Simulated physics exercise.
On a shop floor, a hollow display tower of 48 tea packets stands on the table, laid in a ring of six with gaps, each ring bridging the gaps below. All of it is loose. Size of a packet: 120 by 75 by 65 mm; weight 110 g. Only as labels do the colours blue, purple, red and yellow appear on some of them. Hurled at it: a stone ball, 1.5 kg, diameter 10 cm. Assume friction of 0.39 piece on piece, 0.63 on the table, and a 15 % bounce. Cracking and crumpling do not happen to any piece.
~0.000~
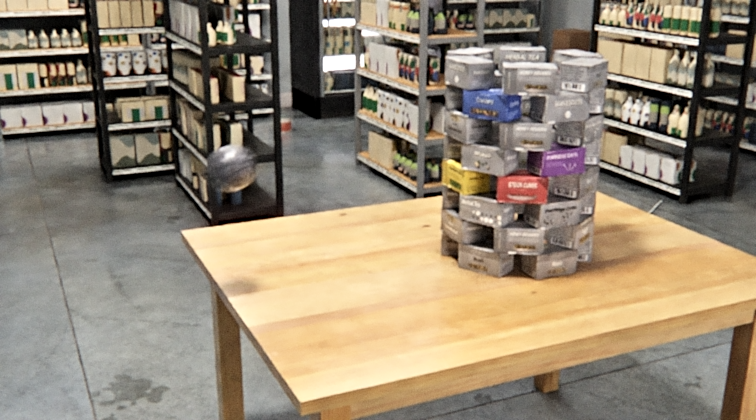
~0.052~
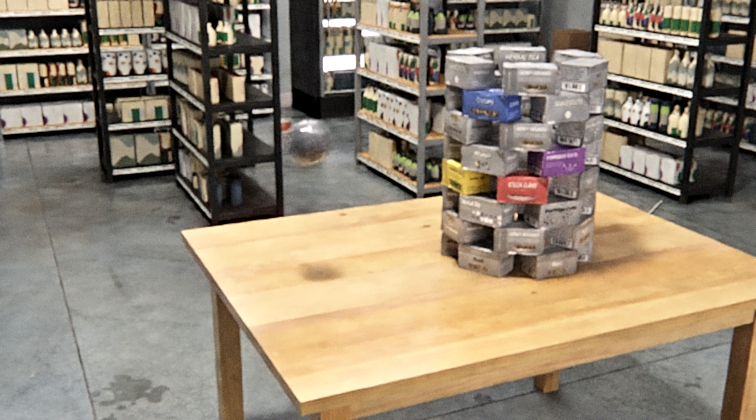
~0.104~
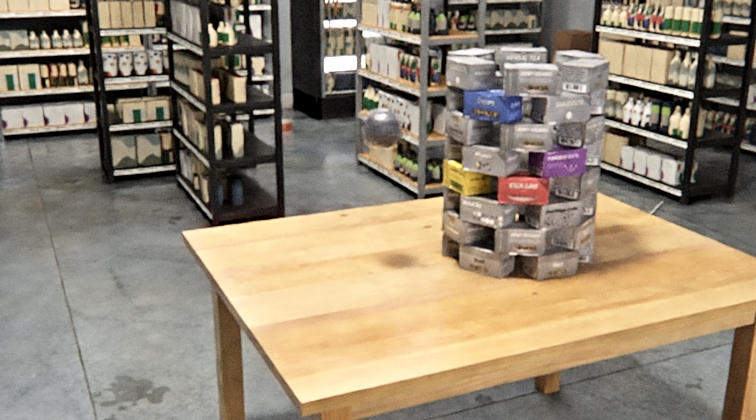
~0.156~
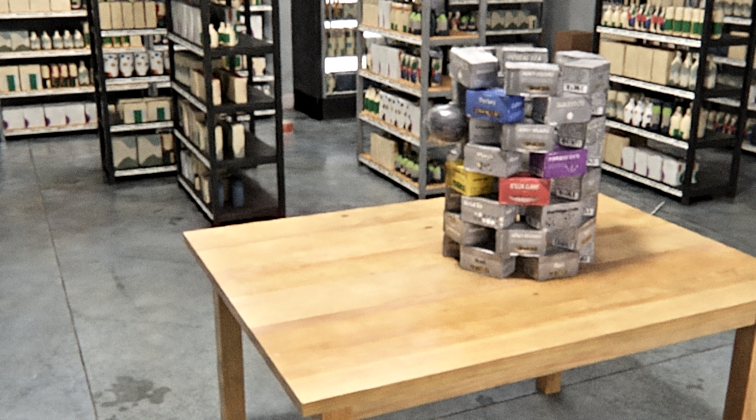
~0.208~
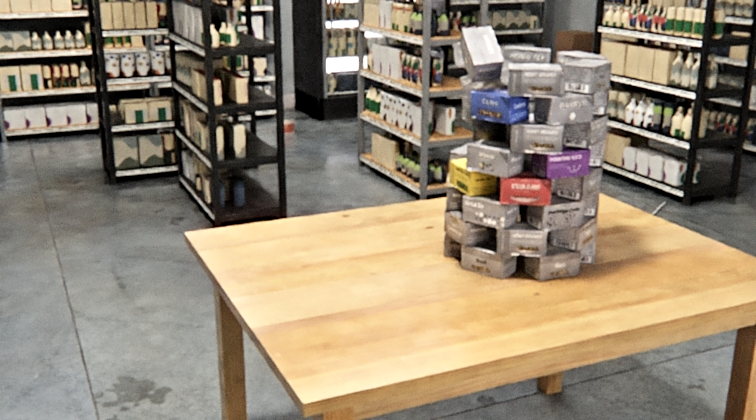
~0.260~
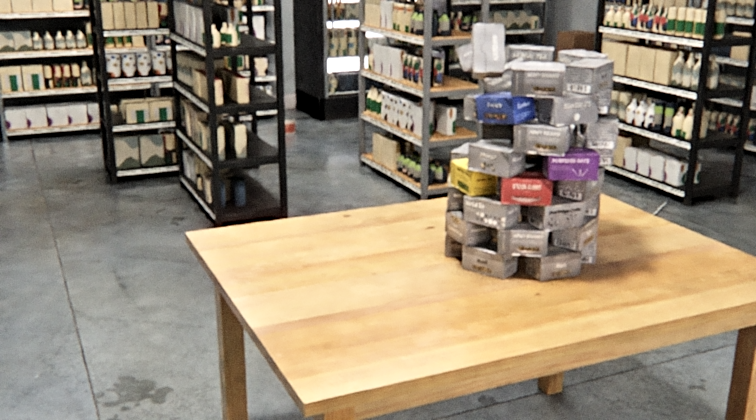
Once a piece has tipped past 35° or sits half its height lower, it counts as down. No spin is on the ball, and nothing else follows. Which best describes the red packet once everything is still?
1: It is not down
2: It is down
1, it is not down.
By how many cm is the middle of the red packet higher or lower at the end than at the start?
I'd say it sits close to 0 centimetres lower by the end.
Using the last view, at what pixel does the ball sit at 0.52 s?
Roughly at pixel (672, 179).
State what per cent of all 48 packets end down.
Estimate: Close to 60%.
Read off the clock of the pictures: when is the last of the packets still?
That happens at roughly 1.5 seconds.
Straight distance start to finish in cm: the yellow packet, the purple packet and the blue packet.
The yellow one ends around 0 cm from its start, the purple one around 28 cm and the blue one around 40 cm.
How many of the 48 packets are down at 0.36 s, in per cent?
By then 30 %.
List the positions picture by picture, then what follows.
In the first picture (places mark the middle of the side facing us), ball (231, 168) 47 cm from contact, 3.8 m/s; red packet (523, 191); yellow packet (477, 182); blue packet (484, 107); nothing disturbed.
The second picture shows ball (309, 142) 28 cm from contact, 3.7 m/s; red packet (523, 191).
The third picture shows ball (382, 129) 9 cm from contact, 3.6 m/s; red packet (524, 192).
The fourth picture shows ball (447, 125) after contact, 2.9 m/s; red packet (524, 192); steepest lean 9°, the packet at (485, 75); 6 disturbed, none down.
The fifth picture shows ball (495, 125) after contact, 2.6 m/s; red packet (526, 192); blue packet (490, 108) shifted 11 mm; steepest lean 38°, the packet at (488, 72); 1 of the 48 packets down, 16 disturbed in all.
The sixth picture shows ball after contact, 2.1 m/s; red packet (527, 193); blue packet (495, 110) leaning 8°; purple packet (574, 168) shifted 31 mm; steepest lean 67°, the packet at (488, 76); 1 of the 48 packets down, 27 disturbed in all.
After 0.36 s, ball still moving; 14 of the 48 packets down; red packet unmoved; blue packet leaning 35°, 22 mm lower.
After 0.52 s, ball still moving; 23 of the 48 packets down; red packet unmoved; blue packet leaning 56°, 30 mm lower.
After 0.74 s, ball still moving; 29 of the 48 packets down; red packet unmoved; blue packet on its side.
After 1.10 s, ball still moving; 29 of the 48 packets down; red packet unmoved; purple packet on its side.
At rest (1.7 s), ball rolling away; 29 of the 48 packets down; red packet unmoved; purple packet on its side; blue packet leaning 58°, 36 cm lower. As the last picture would show them, middles, red packet near (526, 188), purple packet near (580, 272).
